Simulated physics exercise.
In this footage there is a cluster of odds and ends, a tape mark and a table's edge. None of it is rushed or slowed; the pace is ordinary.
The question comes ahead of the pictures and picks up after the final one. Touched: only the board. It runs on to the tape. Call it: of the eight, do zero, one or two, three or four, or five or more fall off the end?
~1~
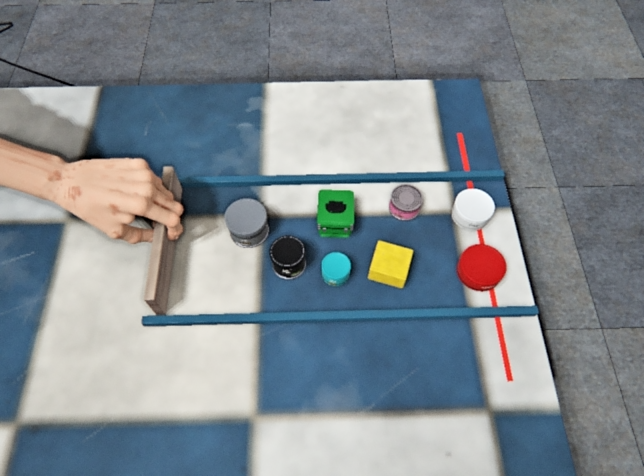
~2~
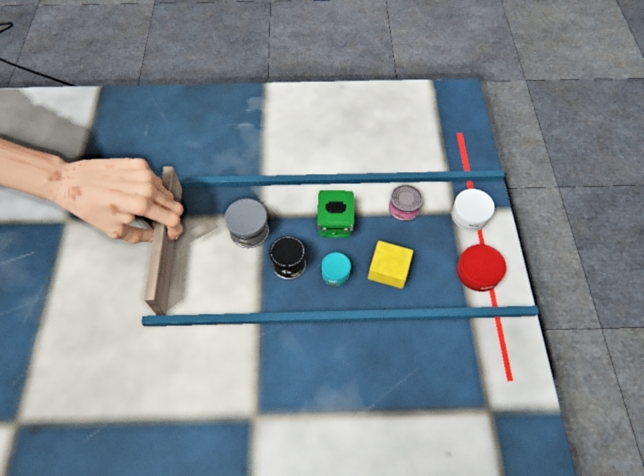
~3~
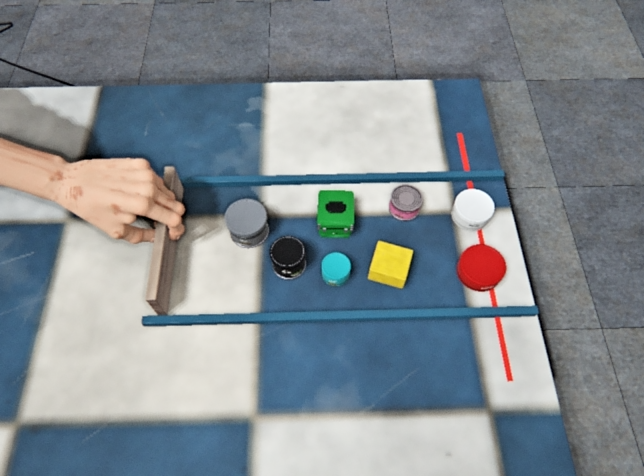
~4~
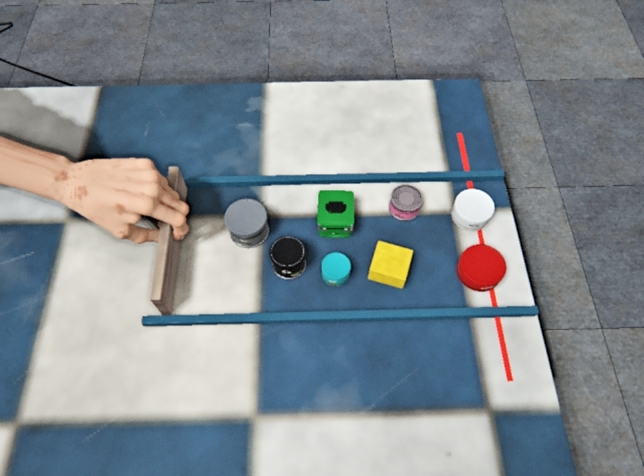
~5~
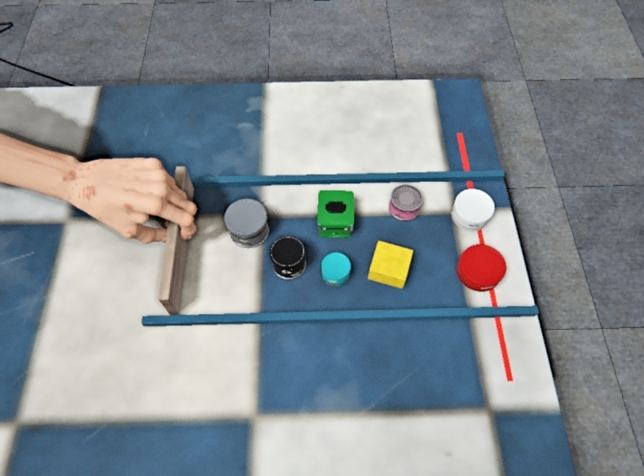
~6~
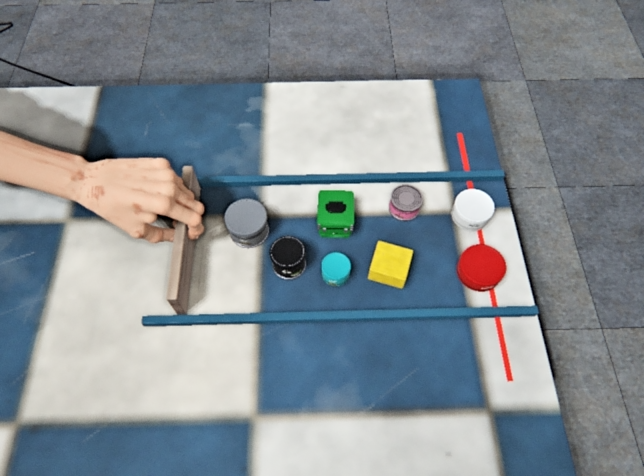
Three or four fall off.
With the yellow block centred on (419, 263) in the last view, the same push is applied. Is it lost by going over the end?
Note: From that start it slides off.
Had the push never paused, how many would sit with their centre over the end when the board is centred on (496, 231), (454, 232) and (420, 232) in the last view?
Counts by place: 5 / 3 / 0.
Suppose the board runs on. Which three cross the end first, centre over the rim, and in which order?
First the red tub, then the pink tin, then the white tub.
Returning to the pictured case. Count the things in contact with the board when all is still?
3.
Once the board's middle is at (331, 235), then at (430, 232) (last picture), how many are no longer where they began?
6 at one spot and 8 at the other.
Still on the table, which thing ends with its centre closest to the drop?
Closest in the end is the green case.
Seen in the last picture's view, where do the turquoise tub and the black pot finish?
The turquoise tub ends up near (509, 290), and the black pot near (507, 258).
A little later, none off yet; white tub at rest near (472, 210); red tub at rest near (481, 268); pink tin at rest near (405, 203).
When it is over, the number that fall off is three or four; down, yellow block, pink tin, red tub and white tub.
